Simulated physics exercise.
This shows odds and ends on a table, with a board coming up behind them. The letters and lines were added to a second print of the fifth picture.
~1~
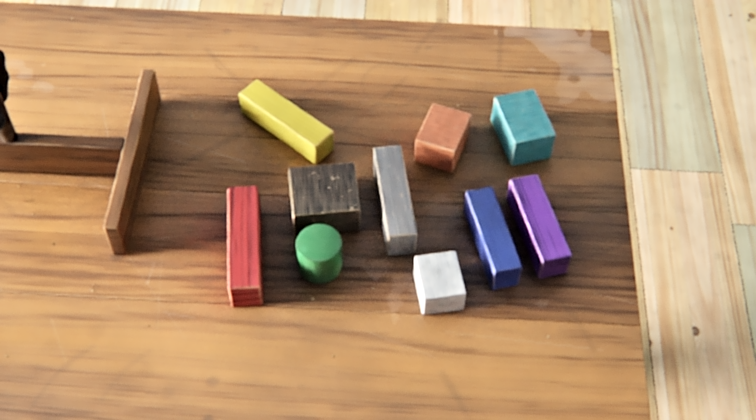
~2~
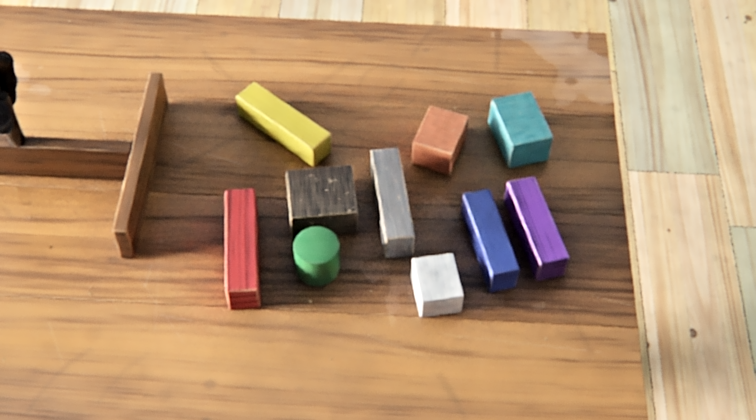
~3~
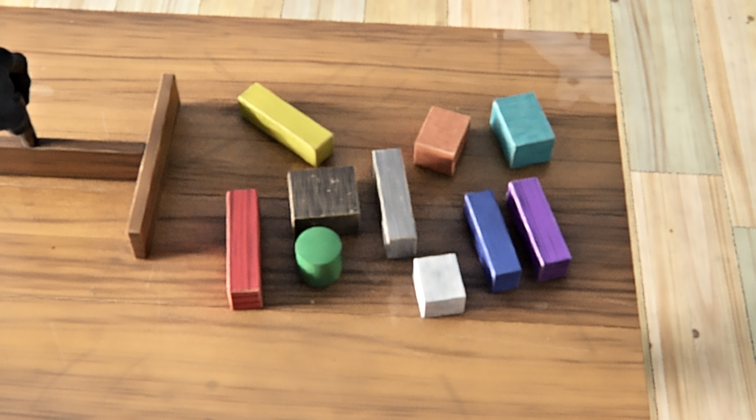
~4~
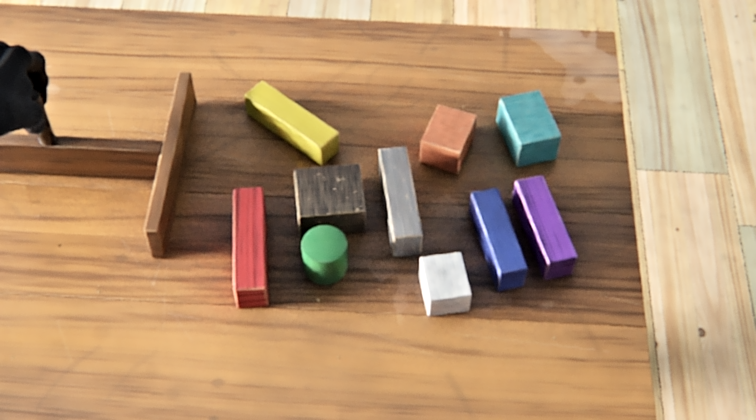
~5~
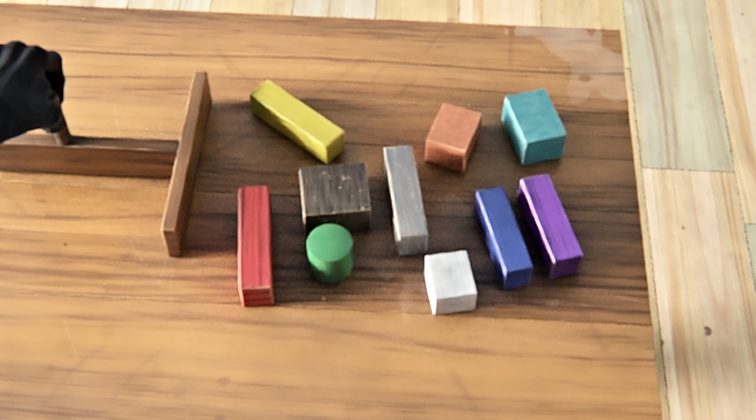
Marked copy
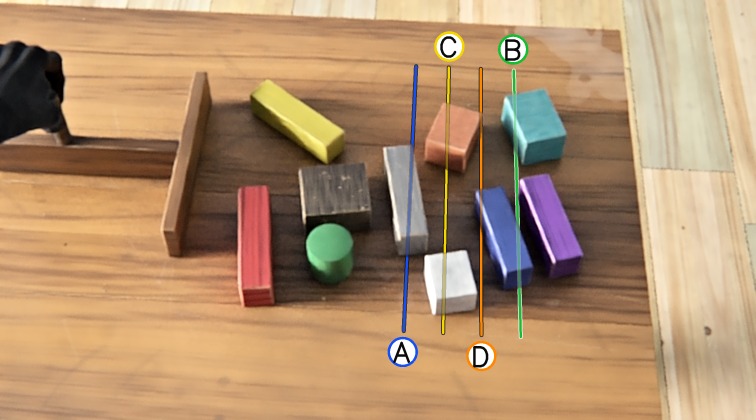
A black-gloved hand slides a wooden board right, toward colourful blocks lying on a table.
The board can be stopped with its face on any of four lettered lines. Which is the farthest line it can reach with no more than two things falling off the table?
B.
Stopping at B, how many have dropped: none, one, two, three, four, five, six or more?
By then, two.
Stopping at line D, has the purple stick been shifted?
By then, yes.
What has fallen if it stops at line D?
The purple stick goes over.
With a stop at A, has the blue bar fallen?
No.
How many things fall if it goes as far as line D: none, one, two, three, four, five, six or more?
By then, one.
On the copy, A at (410, 187); B at (517, 192); C at (446, 188); D at (481, 190).
On B. First, board (304, 151); yellow stick (335, 122); green tin (357, 255).
Then, board (424, 157); purple stick (603, 231); blue bar (576, 244).
Finally, board (516, 162); purple stick over the edge; blue bar over the edge; two fallen.
By contrast, A is within the limit but short; C is within the limit but short; D is within the limit but short.
